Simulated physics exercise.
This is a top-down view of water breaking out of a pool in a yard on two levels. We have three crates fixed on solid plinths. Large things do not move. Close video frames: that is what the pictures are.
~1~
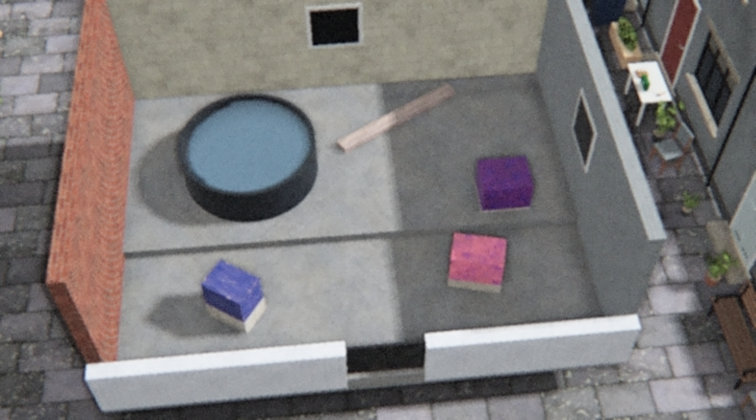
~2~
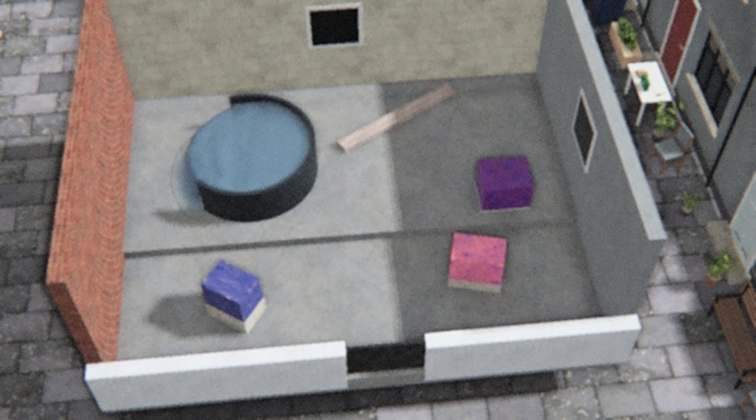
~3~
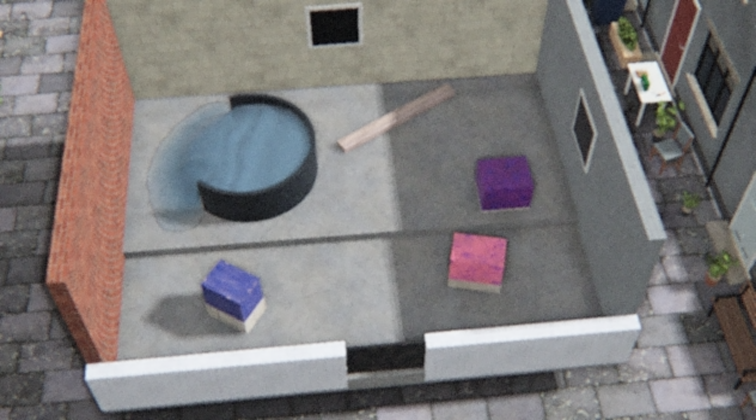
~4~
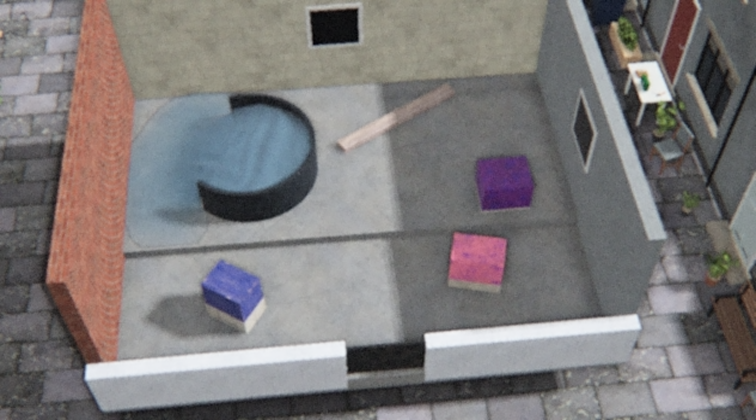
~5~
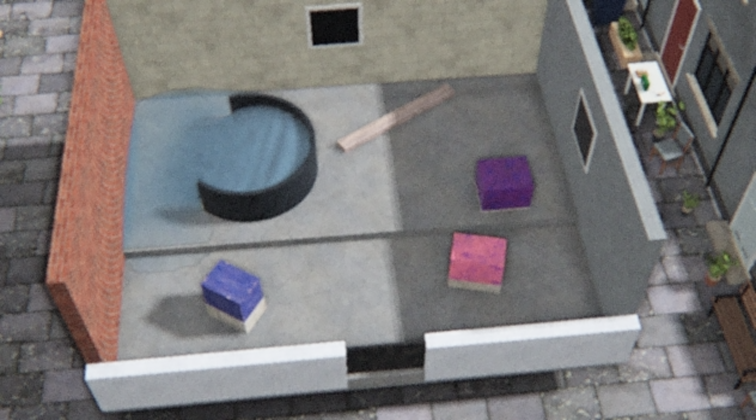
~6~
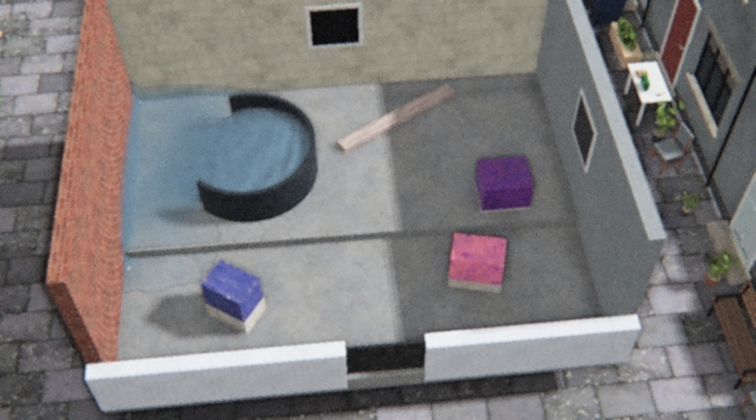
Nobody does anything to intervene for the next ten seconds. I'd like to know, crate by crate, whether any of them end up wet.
Here is how they end up: The blue crate is left dry; the pink crate is left dry; the purple crate gets wet.
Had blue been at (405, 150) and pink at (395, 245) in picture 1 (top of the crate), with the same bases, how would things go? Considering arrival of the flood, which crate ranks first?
Crate marked pink.
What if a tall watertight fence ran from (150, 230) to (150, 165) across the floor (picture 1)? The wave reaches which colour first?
It's the crate marked blue.
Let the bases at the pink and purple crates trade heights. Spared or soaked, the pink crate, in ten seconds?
Verdict on the pink crate: It gets flooded.
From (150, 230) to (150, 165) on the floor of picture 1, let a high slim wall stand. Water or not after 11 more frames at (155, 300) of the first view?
At that place: Flooded.
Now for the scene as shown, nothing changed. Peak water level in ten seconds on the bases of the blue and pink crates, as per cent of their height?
Around 60 in a hundred for the first and 70 in a hundred for the second.
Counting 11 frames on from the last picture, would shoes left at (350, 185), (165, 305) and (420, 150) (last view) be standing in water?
First spared, second inundated, third spared.
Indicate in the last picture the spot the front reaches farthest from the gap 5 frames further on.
Close to (116, 385).
A moment on, water covers 15 % of the floor; the blue crate water round its plinth, the pink crate not reached, the purple crate not reached.
Next, water covers 25 % of the floor; the blue crate water round its plinth, the pink crate not reached, the purple crate not reached.
Then, water covers 45 % of the floor; the blue crate water round its plinth, the pink crate not reached, the purple crate not reached.
Later, water covers 75 % of the floor; the blue crate water round its plinth, the pink crate water round its plinth, the purple crate water round its plinth.
In the end, water covers 90 % of the floor; the blue crate stayed above the water, the pink crate stayed above the water, the purple crate was topped.
